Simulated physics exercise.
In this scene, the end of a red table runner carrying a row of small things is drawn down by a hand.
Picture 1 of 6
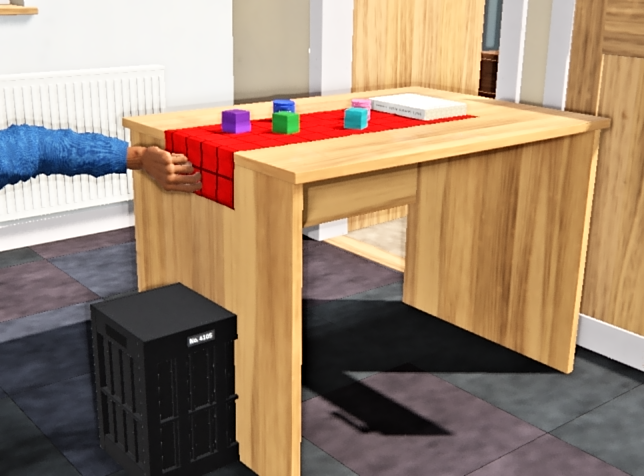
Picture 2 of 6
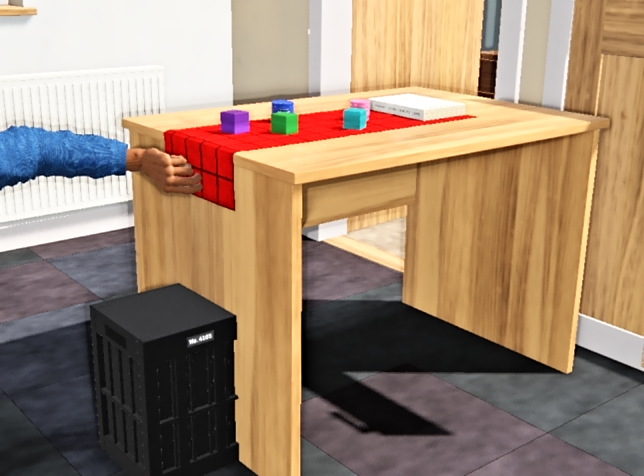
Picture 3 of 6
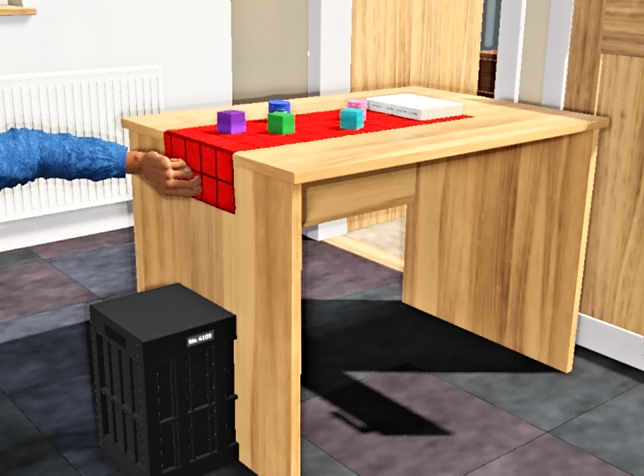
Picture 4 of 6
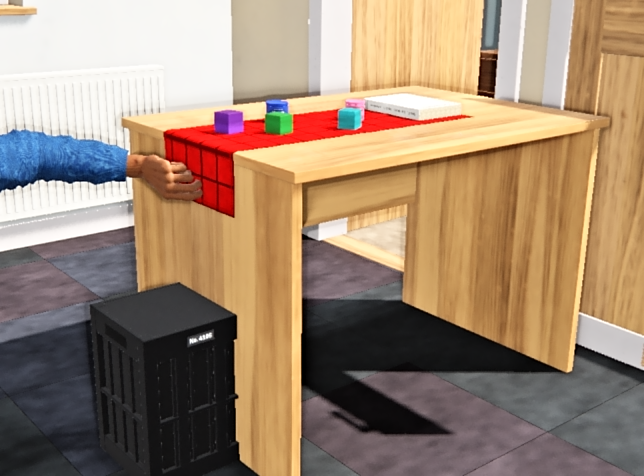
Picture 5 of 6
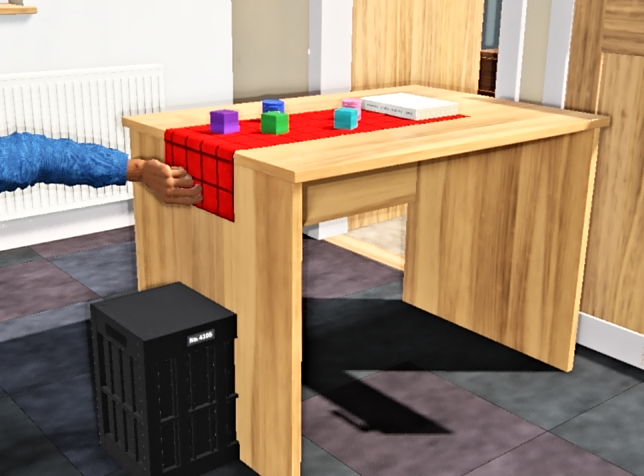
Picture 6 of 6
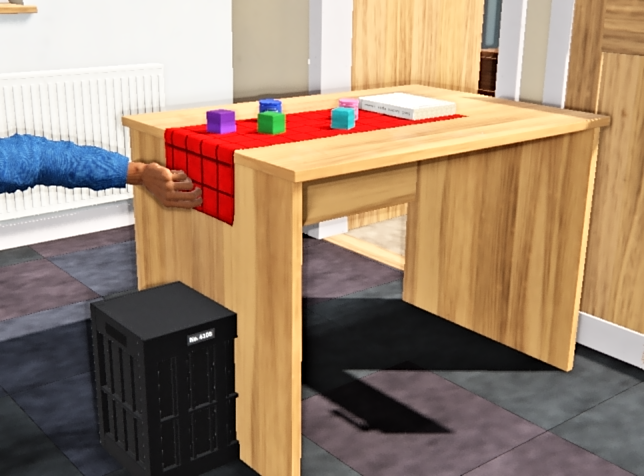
In this clip, a hand in a blue sleeve slowly pulls a red cloth a little way down over the left edge of a wooden table, and the coloured blocks and white object on it shift slightly left with it.
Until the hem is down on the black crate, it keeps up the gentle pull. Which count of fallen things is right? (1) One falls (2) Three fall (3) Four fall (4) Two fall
Option 4: Two fall.
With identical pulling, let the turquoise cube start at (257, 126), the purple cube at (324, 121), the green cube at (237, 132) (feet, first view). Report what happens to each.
Result - turquoise cube: Down; purple cube: Still up; green cube: Down.
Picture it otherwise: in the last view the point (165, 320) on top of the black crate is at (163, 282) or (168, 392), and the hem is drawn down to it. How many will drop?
Counting them gives 1 and 4.
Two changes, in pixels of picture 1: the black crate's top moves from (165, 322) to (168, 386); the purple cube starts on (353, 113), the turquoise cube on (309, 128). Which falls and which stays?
Outcome: Purple cube keeps its perch; turquoise cube is gone.
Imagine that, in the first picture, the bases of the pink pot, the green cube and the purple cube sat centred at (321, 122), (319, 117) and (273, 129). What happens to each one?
I reckon the pink pot hangs on, the green cube hangs on and the purple cube takes a fall.
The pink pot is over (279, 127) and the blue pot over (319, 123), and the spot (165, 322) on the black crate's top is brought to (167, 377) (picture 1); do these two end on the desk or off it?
Outcome for the pink pot: It is lost. Outcome for the blue pot: It is lost.
Soon after, hem near (199, 265); purple cube gone.
After that, hem on the crate; purple cube and green cube gone.
In the end, hem on the crate; purple cube and green cube gone. It carries off two.
